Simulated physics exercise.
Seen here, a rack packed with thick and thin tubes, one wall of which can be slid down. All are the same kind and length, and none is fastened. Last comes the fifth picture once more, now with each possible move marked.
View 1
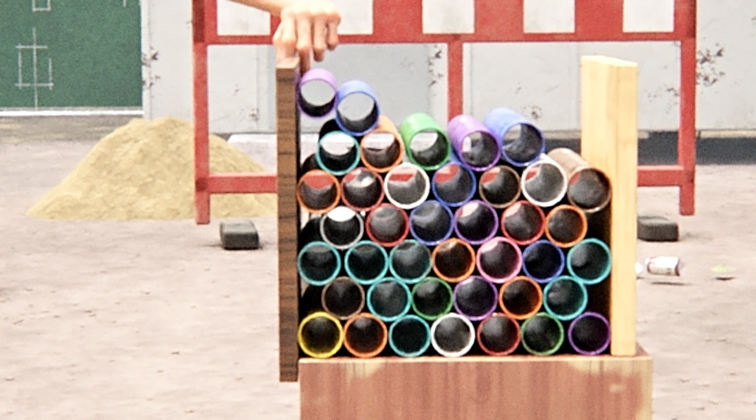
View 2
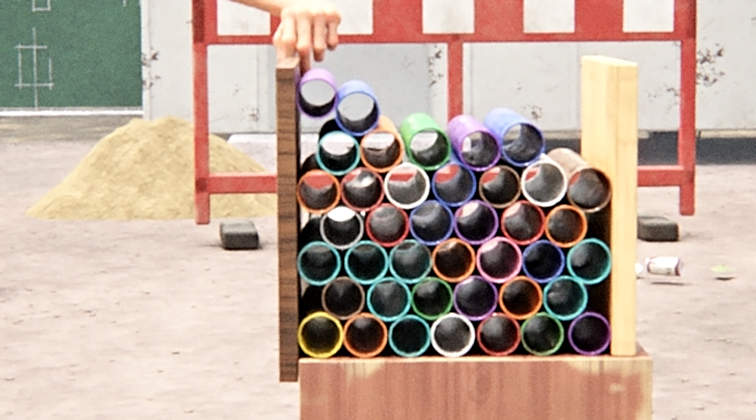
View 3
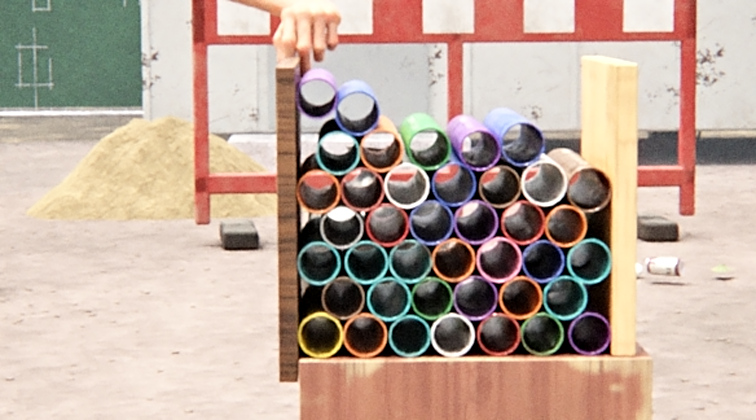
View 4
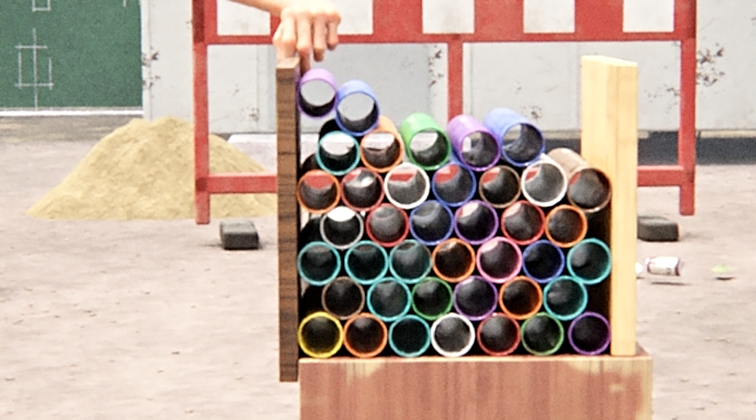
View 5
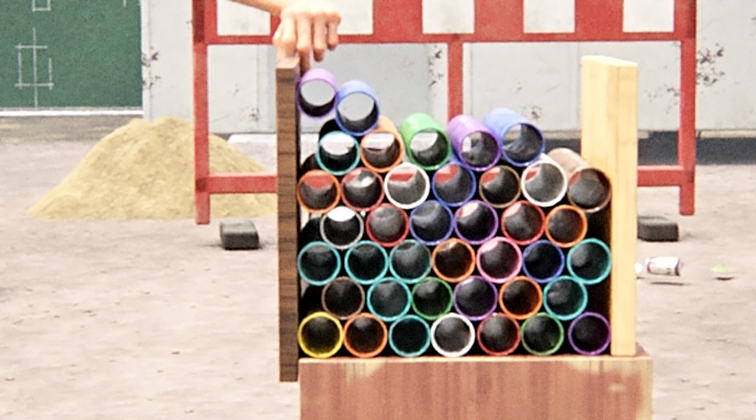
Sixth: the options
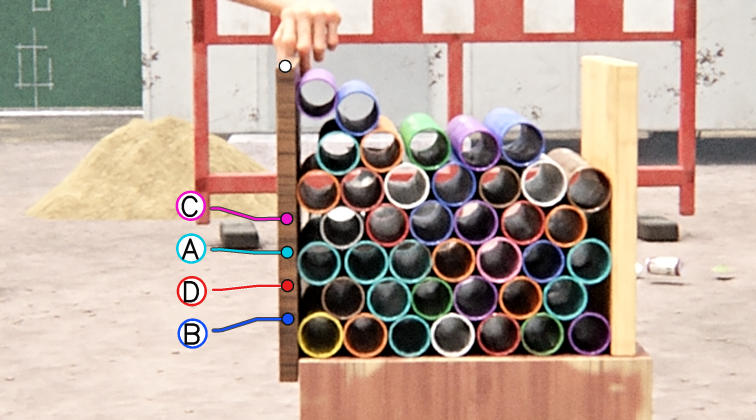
On a bare, dusty yard seen from the front at a level view, a red and white barrier, a sand pile and a green panel stand in the background. Colourful open-ended tubes, purple, blue, orange, turquoise, green and white, lie stacked between a dark board on the left and a pale one on the right, above a wooden base. Fingers rest atop the dark board, and nothing visibly moves, the camera included.
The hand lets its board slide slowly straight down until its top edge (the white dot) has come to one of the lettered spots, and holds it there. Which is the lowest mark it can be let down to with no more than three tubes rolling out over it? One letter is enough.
Lower it to C and no more.
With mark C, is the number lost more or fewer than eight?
At C, fewer than eight.
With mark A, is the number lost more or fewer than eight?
Fewer than eight.
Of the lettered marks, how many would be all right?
The number is one.
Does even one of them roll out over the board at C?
Yes, at C.
On the marked copy, A at (287, 253); B at (288, 319); C at (287, 219); D at (287, 286); the white dot at (285, 66).
Following C. Soon after the start, top of the board (296, 134).
Later, top of the board (297, 212).
In the end, top of the board (297, 218), one out over the board.
As for the rest, A four out over the board; B more than three out over the board; D four out over the board.
